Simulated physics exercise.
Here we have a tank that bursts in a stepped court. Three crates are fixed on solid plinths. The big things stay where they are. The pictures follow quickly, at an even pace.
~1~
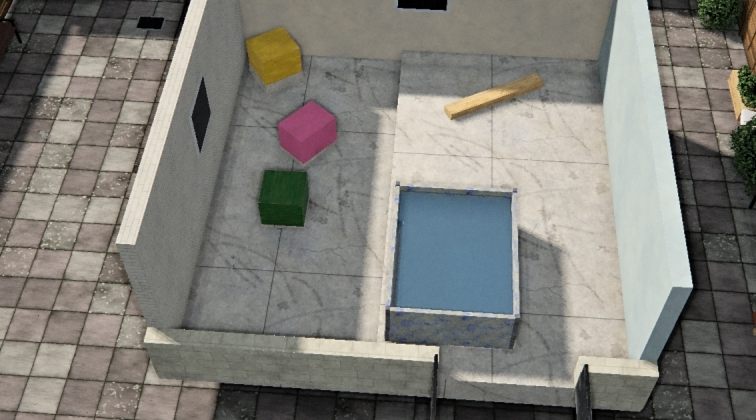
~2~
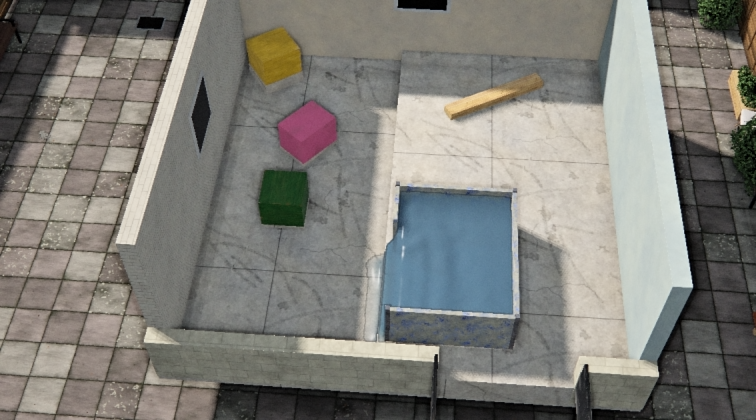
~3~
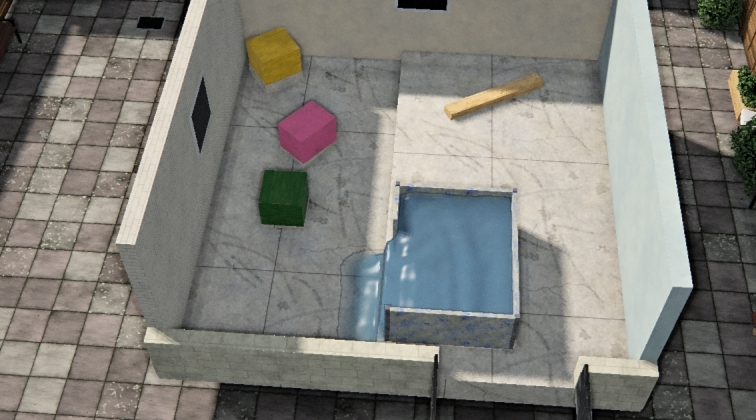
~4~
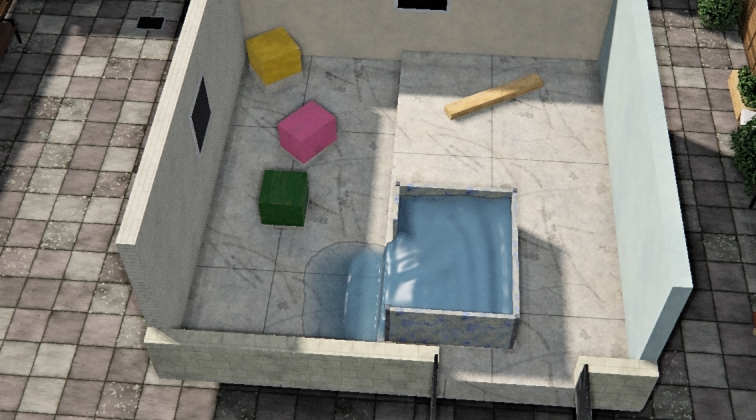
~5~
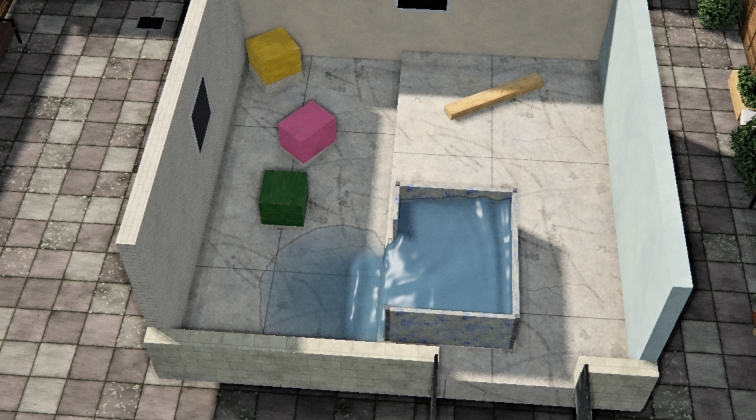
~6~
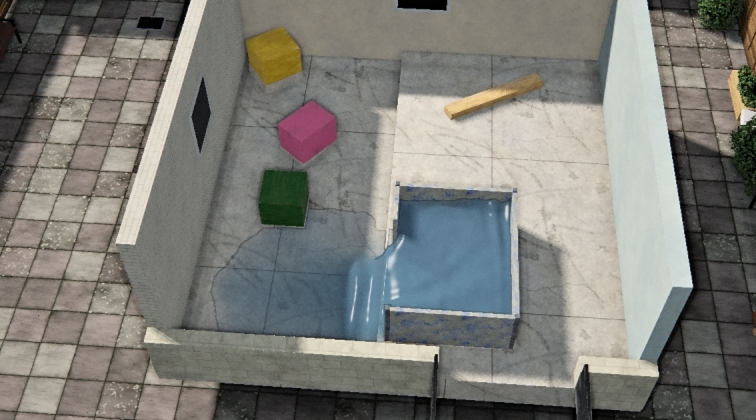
A walled court with a pale, scratched stone floor and dark paving outside is seen from high above, with the camera still. A square tank of blue water stands near the front wall, with yellow, pink and green blocks at the left and a wooden beam behind it. Water bursts through the tank's left side, pours onto the floor and spreads leftward in a widening sheet below the green block.
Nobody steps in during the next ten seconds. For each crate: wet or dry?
One by one: The pink crate gets wet; the green crate gets wet; the yellow crate gets wet.
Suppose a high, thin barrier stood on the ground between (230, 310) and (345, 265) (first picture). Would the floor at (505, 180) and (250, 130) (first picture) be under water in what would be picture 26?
In that order: Dry, covered.
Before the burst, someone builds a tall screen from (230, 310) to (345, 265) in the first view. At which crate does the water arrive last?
I say the yellow crate.
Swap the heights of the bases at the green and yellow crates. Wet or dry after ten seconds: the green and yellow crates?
Then: The green one is topped; the yellow one gets wet.
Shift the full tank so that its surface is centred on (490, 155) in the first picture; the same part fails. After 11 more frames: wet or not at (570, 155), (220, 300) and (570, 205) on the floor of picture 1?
One after the other: Free of water, under water, no water.
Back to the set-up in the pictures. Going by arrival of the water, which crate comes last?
The yellow one.
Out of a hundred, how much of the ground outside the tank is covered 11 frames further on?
Some 30 per cent.
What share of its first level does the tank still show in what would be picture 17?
Close to 36 %.
A moment on, water covers 25 % of the floor; the pink crate water round its plinth, the green crate water round its plinth, the yellow crate not reached.
Next, water covers 30 % of the floor; the pink crate water round its plinth, the green crate water round its plinth, the yellow crate not reached.
Then, water covers 45 % of the floor; the pink crate water round its plinth, the green crate water round its plinth, the yellow crate water round its plinth.
Later, water covers 50 % of the floor; the pink crate water round its plinth, the green crate water round its plinth, the yellow crate water round its plinth.
In the end, water covers 50 % of the floor; the pink crate was topped, the green crate was topped, the yellow crate was topped.
